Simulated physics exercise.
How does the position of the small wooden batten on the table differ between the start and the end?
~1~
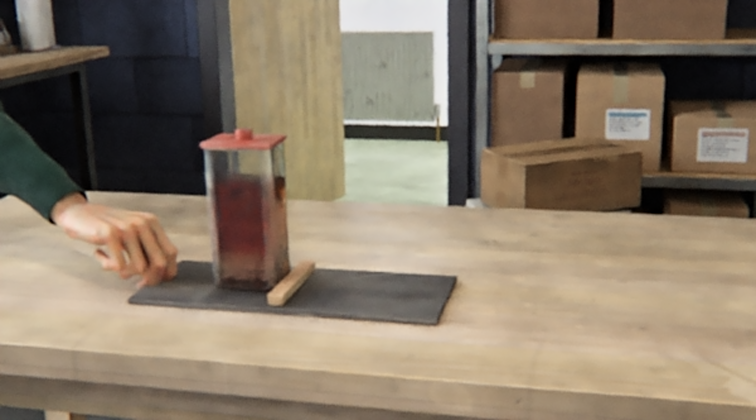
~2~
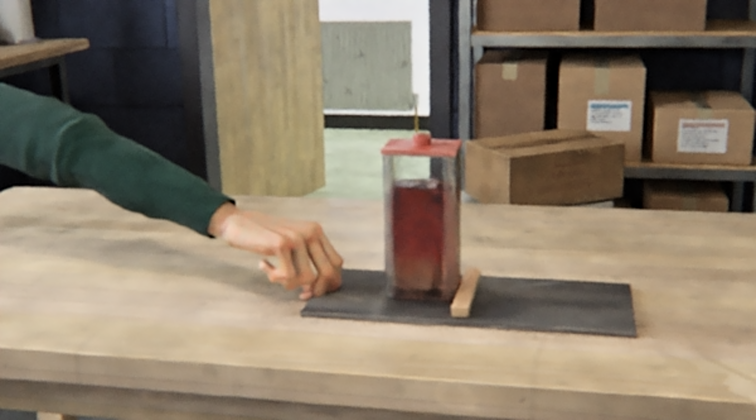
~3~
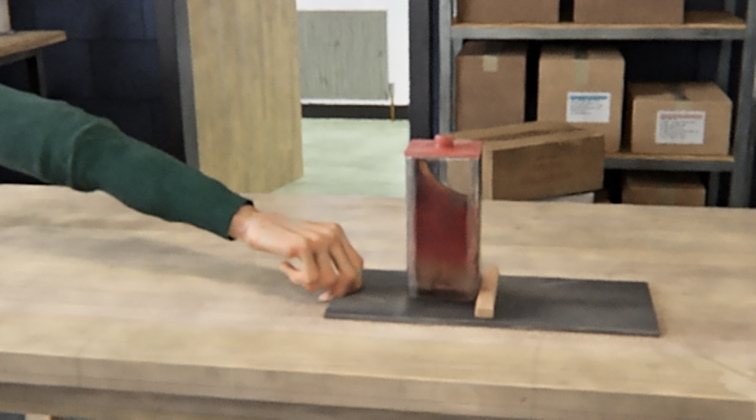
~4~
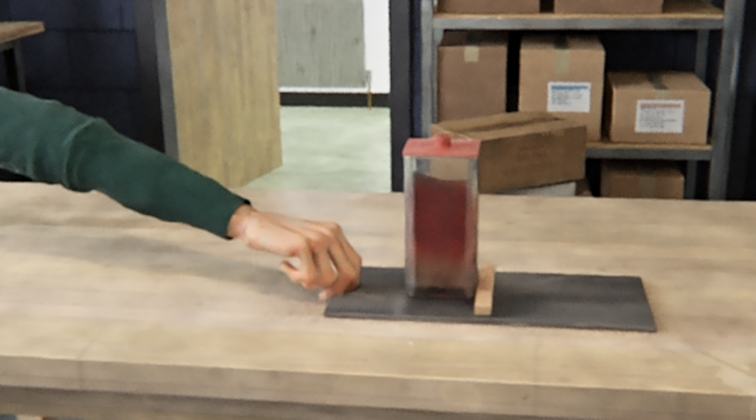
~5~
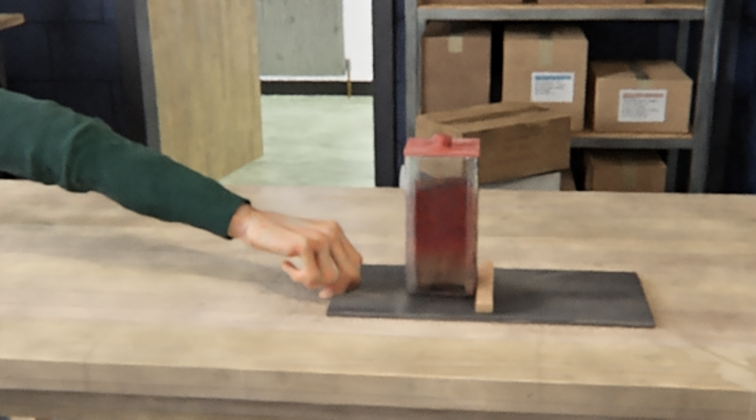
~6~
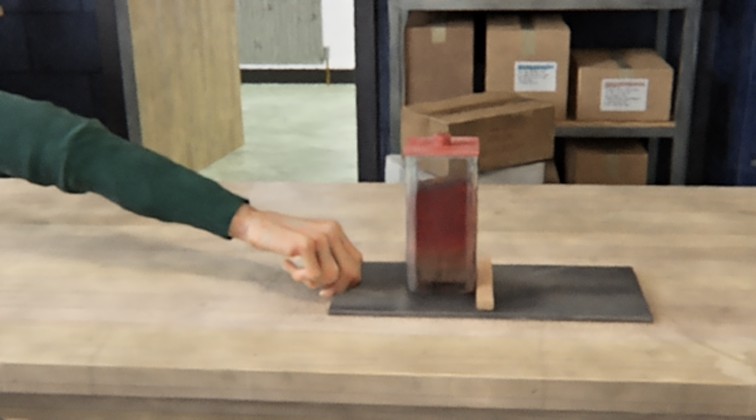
At the start the batten is left of the middle of the view, and by the end it is well to the right, having travelled along with the board.
A hand in a dark green sleeve reaches in from the left to the edge of a dark grey board on a pale wooden table, seen from the front and slightly above. On the board stands a clear canister of reddish tea with a red cap, a small wooden batten at its right foot, and shelves of cardboard boxes stand behind. The board slides to the right with the canister and batten, then stops. The tea surges up the left side and settles back. The view drifts slightly sideways, and the canister ends upright in its place on the board, beside the batten.
